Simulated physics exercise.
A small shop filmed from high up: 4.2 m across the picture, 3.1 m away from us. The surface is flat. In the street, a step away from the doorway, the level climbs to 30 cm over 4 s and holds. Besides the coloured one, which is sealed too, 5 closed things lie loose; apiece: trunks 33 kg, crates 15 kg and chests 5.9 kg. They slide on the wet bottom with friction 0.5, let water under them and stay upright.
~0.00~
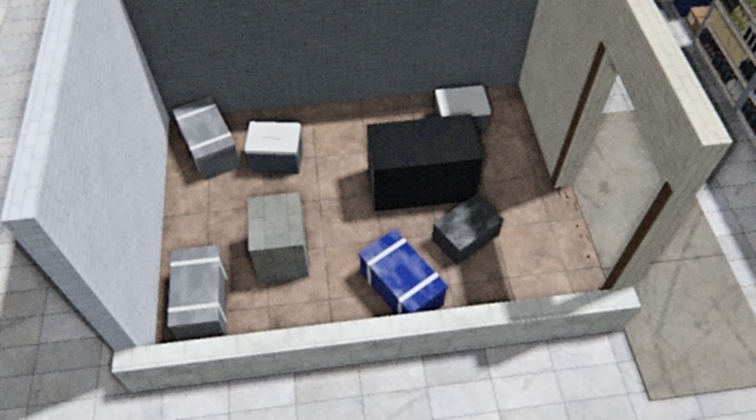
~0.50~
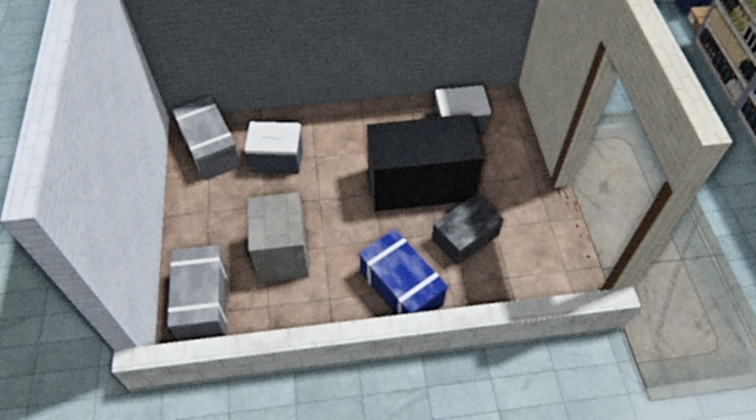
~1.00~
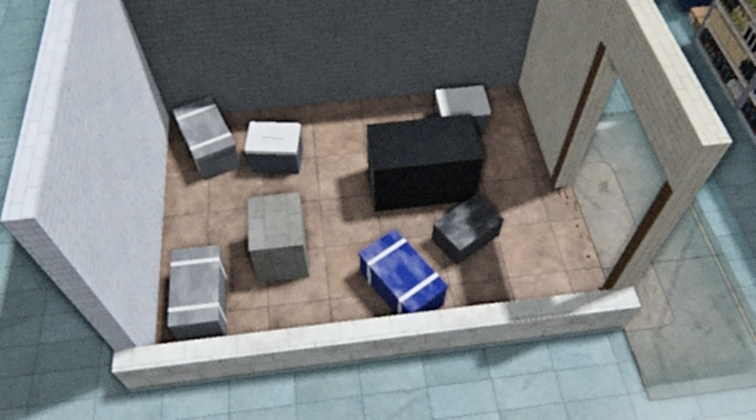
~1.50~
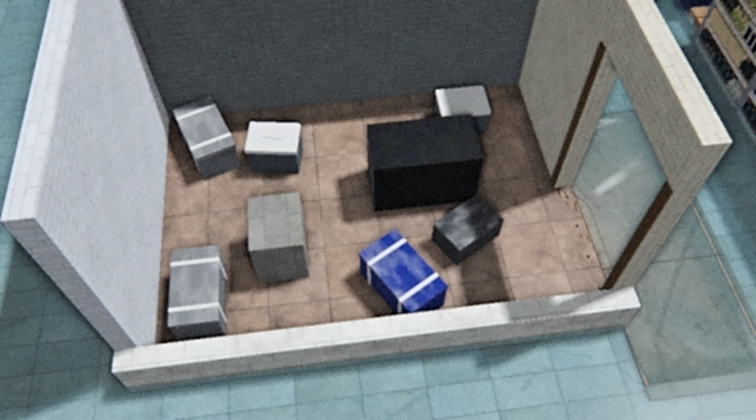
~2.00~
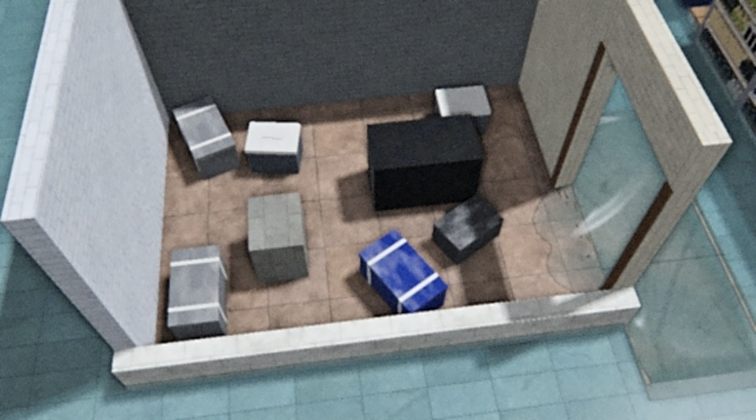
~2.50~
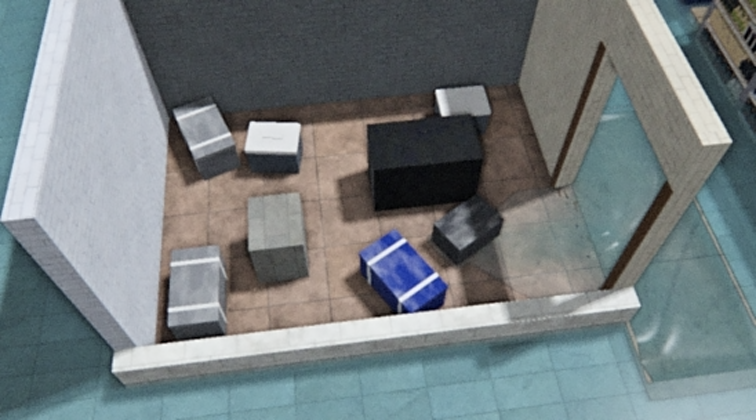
Water covers the paving outside, then spreads in through the doorway while the boxes stay still.
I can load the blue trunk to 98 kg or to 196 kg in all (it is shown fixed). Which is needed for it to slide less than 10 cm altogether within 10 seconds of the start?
For it, only the higher weight holds it.
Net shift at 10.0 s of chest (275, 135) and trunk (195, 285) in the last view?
In turn: 60 cm, 30 cm.
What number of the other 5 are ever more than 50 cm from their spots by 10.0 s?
I count 3.
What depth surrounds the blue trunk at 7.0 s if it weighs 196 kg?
Roughly 18 cm.
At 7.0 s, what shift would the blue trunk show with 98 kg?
Roughly 60 cm.
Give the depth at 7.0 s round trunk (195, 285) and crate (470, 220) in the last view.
Roughly 7 and 24 cm.
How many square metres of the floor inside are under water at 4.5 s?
Some 6.0 m2.
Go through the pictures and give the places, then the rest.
The first picture shows the blue trunk at (403, 269) rests on the ground; 0.0 m2 under water; 0 of 6 have shifted.
The second picture shows the blue trunk at (403, 269), on the bottom; water covers 0.0 m2; 0 of 6 have shifted.
The third picture shows the blue trunk at (403, 269) rests on the ground; 0.0 m2 under water; 0 of 6 have shifted.
The fourth picture shows the blue trunk at (403, 269), on the bottom; water covers 0.0 m2; 0 of 6 have shifted.
The fifth picture shows the blue trunk at (403, 269) rests on the ground; 0.3 m2 under water; 0 of 6 have shifted.
The sixth picture shows the blue trunk at (403, 269) rests on the ground; 1.1 m2 under water; 0 of 6 have shifted.
After 3.5 s the blue trunk would be 0 cm from its start with 98 kg and 0 cm from its start with 196 kg; 5 cm of water round it then.
After 4.5 s the blue trunk would be 6 cm from its start with 98 kg and 0 cm from its start with 196 kg; 14 cm of water round it then.
After 7.0 s the blue trunk would be 66 cm from its start with 98 kg and 0 cm from its start with 196 kg; 18 cm of water round it then.
After 10.0 s the blue trunk would be 66 cm from its start with 98 kg and 0 cm from its start with 196 kg; 20 cm of water round it then.
